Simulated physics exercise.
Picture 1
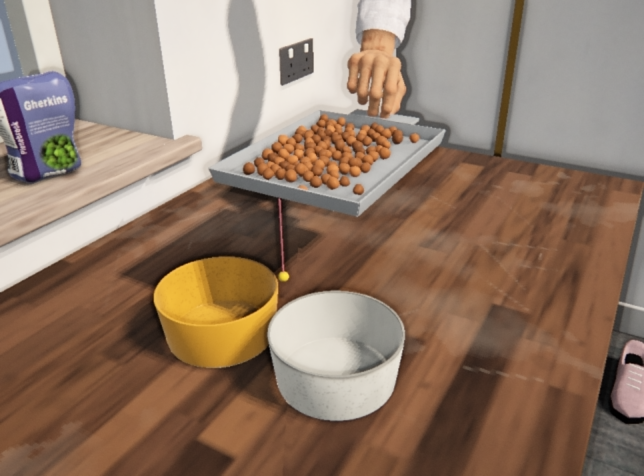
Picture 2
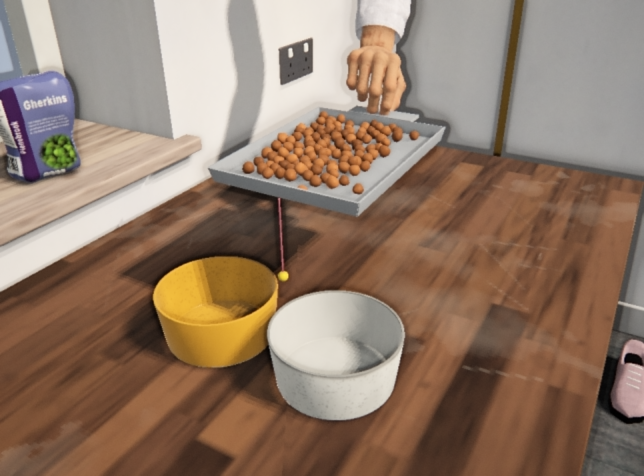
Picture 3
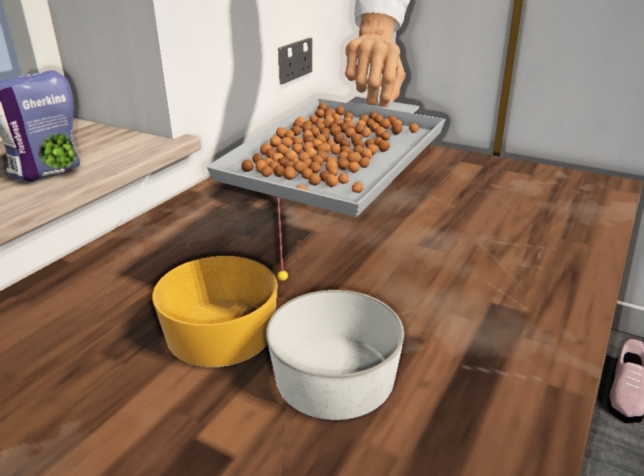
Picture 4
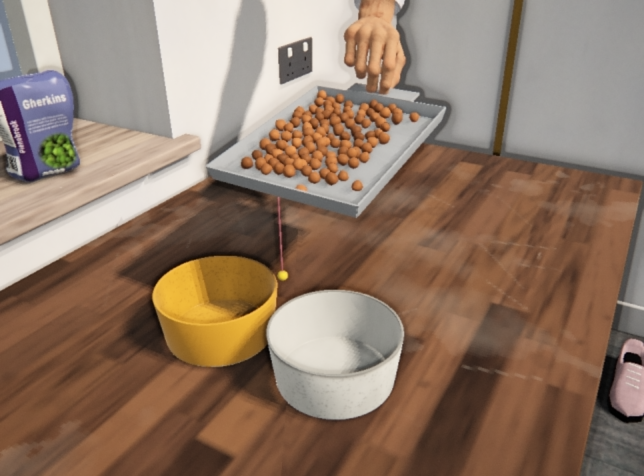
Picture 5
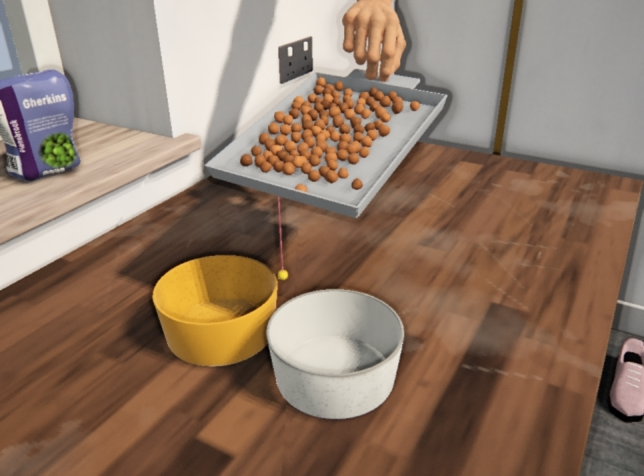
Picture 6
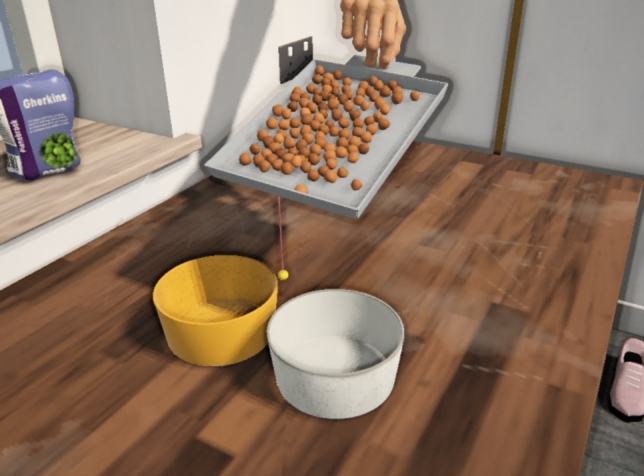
On a wooden kitchen worktop, a yellow bowl and a white bowl sit side by side beneath a grey tray of round brown hazelnuts, held level by a hand at its far end. The hand rises slowly, lifting the far end so the tray slants gradually towards its near edge, while the bowls stay still.
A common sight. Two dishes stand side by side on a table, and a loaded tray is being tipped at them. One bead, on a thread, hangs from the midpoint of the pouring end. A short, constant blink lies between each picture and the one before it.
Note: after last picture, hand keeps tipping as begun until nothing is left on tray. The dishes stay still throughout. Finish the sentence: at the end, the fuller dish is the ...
At the end, the fuller dish is the right-hand one.
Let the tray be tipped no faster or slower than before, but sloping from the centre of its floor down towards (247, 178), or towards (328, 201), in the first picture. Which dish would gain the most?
The first tilt favours the dish to the left, the second the dish to the right.
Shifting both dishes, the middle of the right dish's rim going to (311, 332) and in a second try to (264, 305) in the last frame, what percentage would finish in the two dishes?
First case: Some 90 %; second case: Some 60 %.
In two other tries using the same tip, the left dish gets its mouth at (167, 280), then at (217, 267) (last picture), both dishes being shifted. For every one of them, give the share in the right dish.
That makes 70 per cent, followed by 40 per cent.
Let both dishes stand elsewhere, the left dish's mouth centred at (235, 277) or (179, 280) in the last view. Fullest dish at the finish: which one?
The right-placed dish first, the right-placed dish second.
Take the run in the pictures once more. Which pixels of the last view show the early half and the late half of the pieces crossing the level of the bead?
It passes near (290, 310) first and then near (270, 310).
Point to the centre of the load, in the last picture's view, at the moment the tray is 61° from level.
The middle of the pieces shows up near (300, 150).
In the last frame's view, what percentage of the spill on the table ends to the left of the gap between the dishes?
Looks like close to 90 per cent of it.
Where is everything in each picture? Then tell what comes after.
In the first frame, corners of the pouring end (213, 167) and (358, 200), level; middle of the load (332, 152), hazelnuts; left dish (179, 340); right dish (302, 391); bead on its thread (284, 277).
In the second frame, corners of the pouring end (213, 167) and (357, 200), level; middle of the load (332, 150).
In the third frame, corners of the pouring end (212, 166) and (356, 201), tipped barely, lowest at the right corner; middle of the load (331, 145).
In the fourth frame, corners of the pouring end (211, 165) and (356, 203), tipped a little, lowest at the right corner; middle of the load (331, 138).
In the fifth frame, corners of the pouring end (210, 164) and (356, 204), tipped a little, lowest at the right corner; middle of the load (330, 131).
In the sixth frame, corners of the pouring end (210, 164) and (356, 206), tipped clearly, lowest at the right corner; middle of the load (329, 125); left dish (178, 339); right dish (301, 389).
Just after the last frame, tray tipped steeply; almost all on the tray; just a few in the right dish; just a few in the air.
A moment on, tray tipped right over; almost all on the tray; just a few in the right dish; just a few outside both.
Further on, tray tipped past a quarter turn; roughly half in the right dish; roughly a quarter in the left dish; roughly a quarter outside both.
When it is over, tray tipped past a quarter turn; roughly half in the right dish; roughly a quarter in the left dish; roughly a quarter outside both.
